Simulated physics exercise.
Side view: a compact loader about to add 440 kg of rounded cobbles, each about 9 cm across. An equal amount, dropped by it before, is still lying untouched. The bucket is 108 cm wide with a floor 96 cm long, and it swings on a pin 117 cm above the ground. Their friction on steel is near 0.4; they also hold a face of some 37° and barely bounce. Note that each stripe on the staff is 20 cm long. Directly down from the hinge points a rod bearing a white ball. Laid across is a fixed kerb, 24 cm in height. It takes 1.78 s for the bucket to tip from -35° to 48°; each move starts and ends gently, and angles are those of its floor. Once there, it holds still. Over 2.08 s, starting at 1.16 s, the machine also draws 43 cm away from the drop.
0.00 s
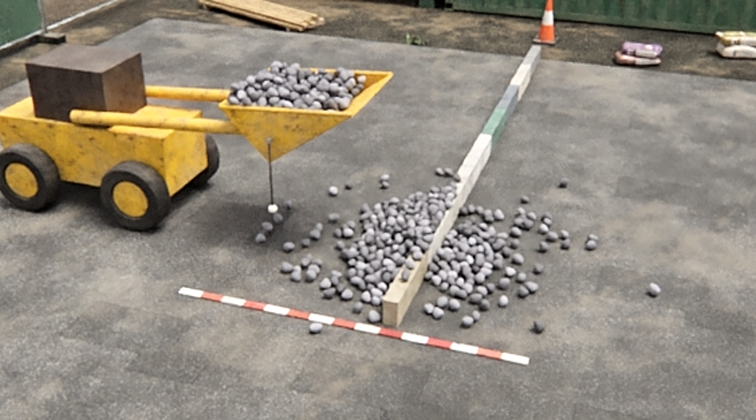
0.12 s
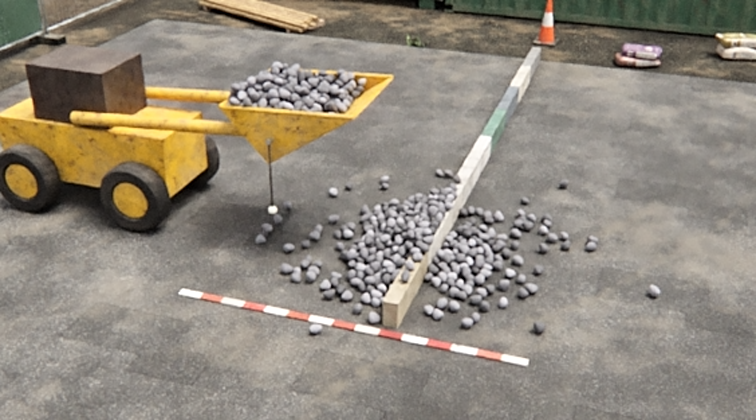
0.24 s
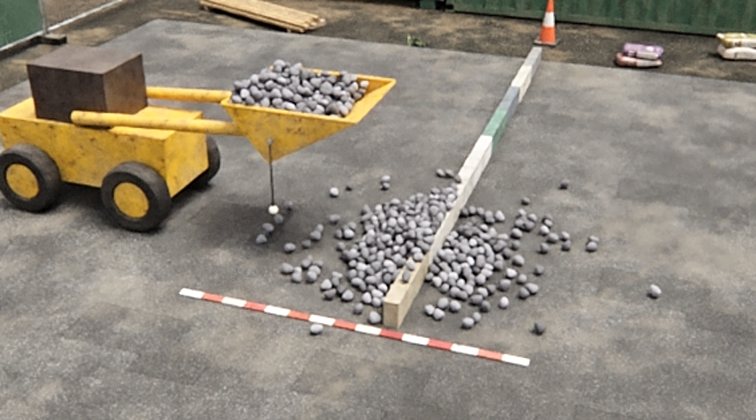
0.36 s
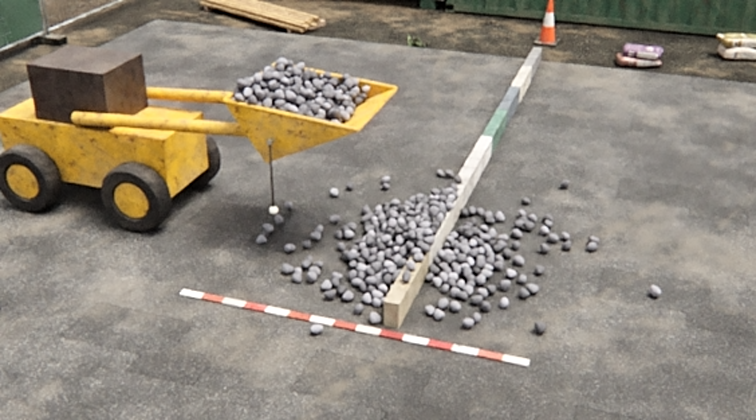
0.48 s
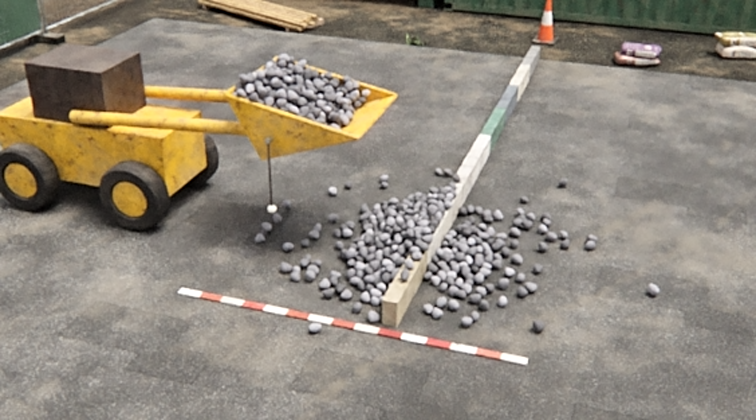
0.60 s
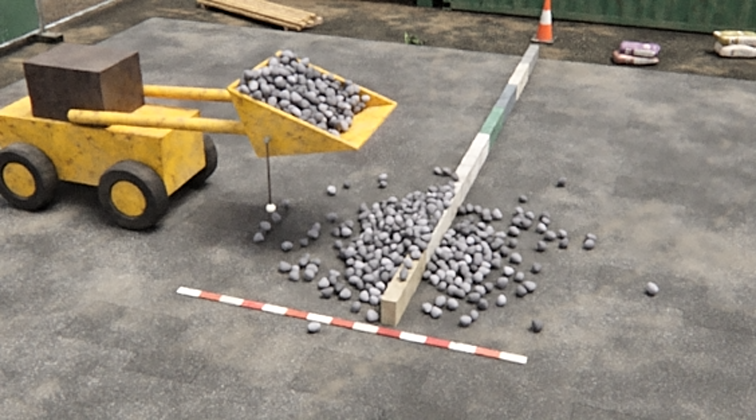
A yellow loader with black wheels and a dark brown block on top stands at the left of a grey paved yard, seen from the side and slightly above. Its raised bucket holds grey cobbles, while more lie heaped around a long kerb behind a red-and-white staff, with an orange cone beyond. The bucket's front edge gradually lowers, the cobbles shift slightly inside, and the heap stays still.
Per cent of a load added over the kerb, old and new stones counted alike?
Some 0 %.
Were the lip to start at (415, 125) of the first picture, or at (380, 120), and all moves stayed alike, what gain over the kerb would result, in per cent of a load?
First place: Roughly 35 %; second place: Roughly 5 %.
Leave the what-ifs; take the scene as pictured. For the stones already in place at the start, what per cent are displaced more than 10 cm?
The answer is about 5 per cent.
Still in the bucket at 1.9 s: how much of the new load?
Reading: Near 5 % of the load.
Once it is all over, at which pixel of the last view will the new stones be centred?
Around (358, 228).
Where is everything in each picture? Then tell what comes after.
In the first frame, the bucket is at -35°, its lip at (352, 115); the top of the load is at (307, 77). The earlier load is highest near (424, 220), 32 cm above ground level, 75 % on this side of the kerb, 27 % over the kerb.
In the second frame, the bucket is at -34°, its lip at (353, 118); the top of the load is at (291, 76); the stones move at 0.1 m/s on average.
In the third frame, the bucket is at -31°, its lip at (356, 123); the top of the load is at (276, 74); the stones move at 0.1 m/s on average.
In the fourth frame, lip at (358, 130), floor tilted -26°, highest stones at (277, 71); the stones move at 0.2 m/s on average.
In the fifth frame, the bucket is at -20°, its lip at (358, 138); the top of the load is at (274, 68); the stones move at 0.3 m/s on average.
In the sixth frame, the bucket is at -13°, its lip at (358, 149); the top of the load is at (277, 62); the stones move at 0.3 m/s on average.
After 1.3 s the floor is at 35°; in per cent of one load, 88 in the bucket, 87 on this side of the kerb, 27 over the kerb; the foremost stones are at (573, 258).
After 1.9 s the floor is at 48°; in per cent of one load, 5 in the bucket, 169 on this side of the kerb, 27 over the kerb; the foremost stones are at (573, 258).
After 3.7 s the floor is at 48°; in per cent of one load, 0 in the bucket, 174 on this side of the kerb, 27 over the kerb; the foremost stones are at (573, 258).
After 6.4 s the floor is at 48°; in per cent of one load, 0 in the bucket, 174 on this side of the kerb, 27 over the kerb; the foremost stones are at (573, 258). Net gain over the kerb, 0.
